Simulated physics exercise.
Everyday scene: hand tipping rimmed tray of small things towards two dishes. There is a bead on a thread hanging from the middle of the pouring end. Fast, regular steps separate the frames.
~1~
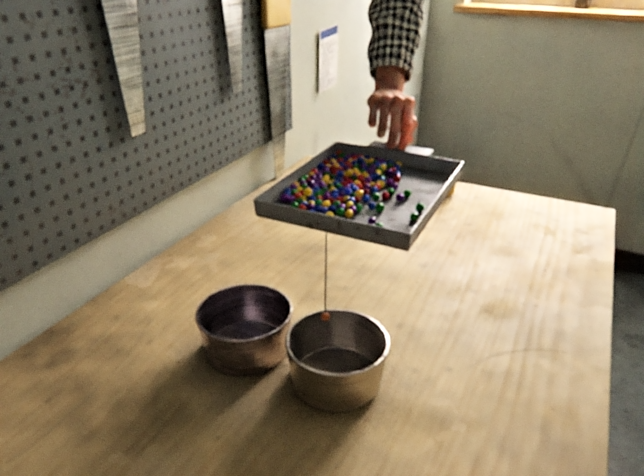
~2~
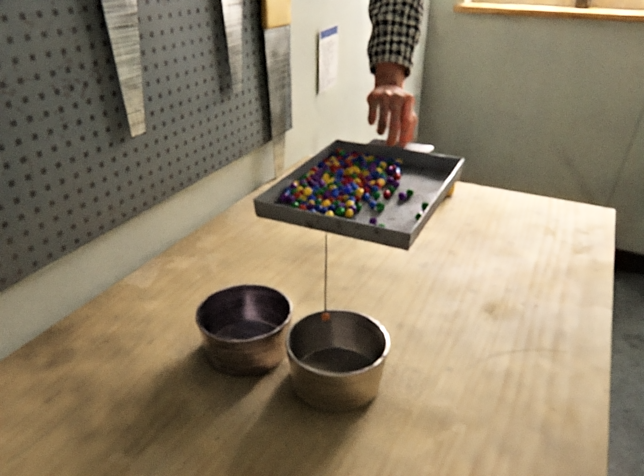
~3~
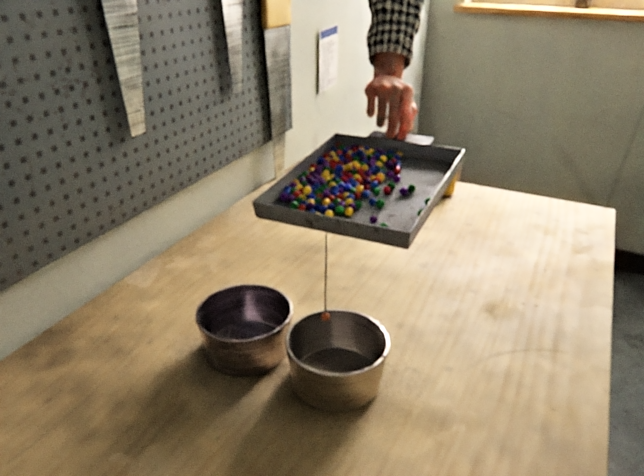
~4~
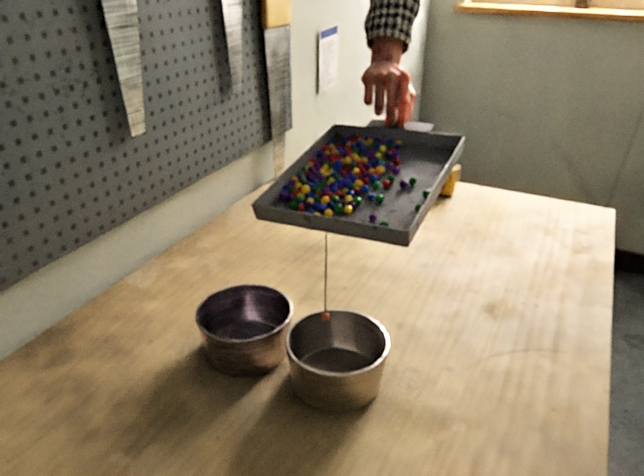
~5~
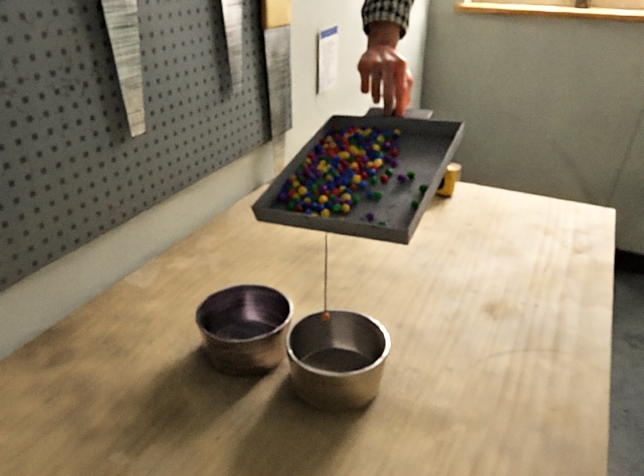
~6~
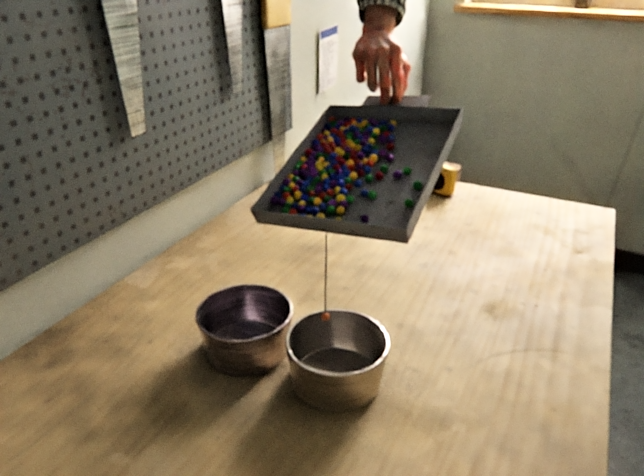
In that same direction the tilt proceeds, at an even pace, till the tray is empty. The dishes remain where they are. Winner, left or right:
The fuller dish will be the one on the left.
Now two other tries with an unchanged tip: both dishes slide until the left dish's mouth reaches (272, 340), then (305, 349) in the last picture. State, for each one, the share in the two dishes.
Close to 70 per cent, followed by close to 20 per cent.
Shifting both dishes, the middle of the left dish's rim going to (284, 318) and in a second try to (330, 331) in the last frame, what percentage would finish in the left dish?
You'd get near 60 per cent and afterwards near 10 per cent.
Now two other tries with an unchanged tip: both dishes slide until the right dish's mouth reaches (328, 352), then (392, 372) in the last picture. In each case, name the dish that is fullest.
Results - the dish on the left side first, the dish on the left side second.
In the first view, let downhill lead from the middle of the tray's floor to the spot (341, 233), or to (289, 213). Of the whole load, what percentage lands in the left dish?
That comes to 0 per cent the first time and 100 per cent the second.
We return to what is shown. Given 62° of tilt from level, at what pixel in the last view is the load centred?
Centre estimate: (298, 183).
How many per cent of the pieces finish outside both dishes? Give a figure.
Some 20 percent of the load.
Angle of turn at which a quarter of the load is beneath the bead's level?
95 degrees.
Soon after the last picture, tray tipped steeply; nearly all on the tray; a stray few in the air.
A little later, tray tipped right over; about a third on the tray; a stray few in the right dish; about a quarter in the left dish; a small part outside both; about a quarter in the air.
Later still, tray tipped past a quarter turn; a stray few in the right dish; most in the left dish; about a quarter outside both.
By the end, tray tipped past a quarter turn; a stray few in the right dish; most in the left dish; about a quarter outside both.
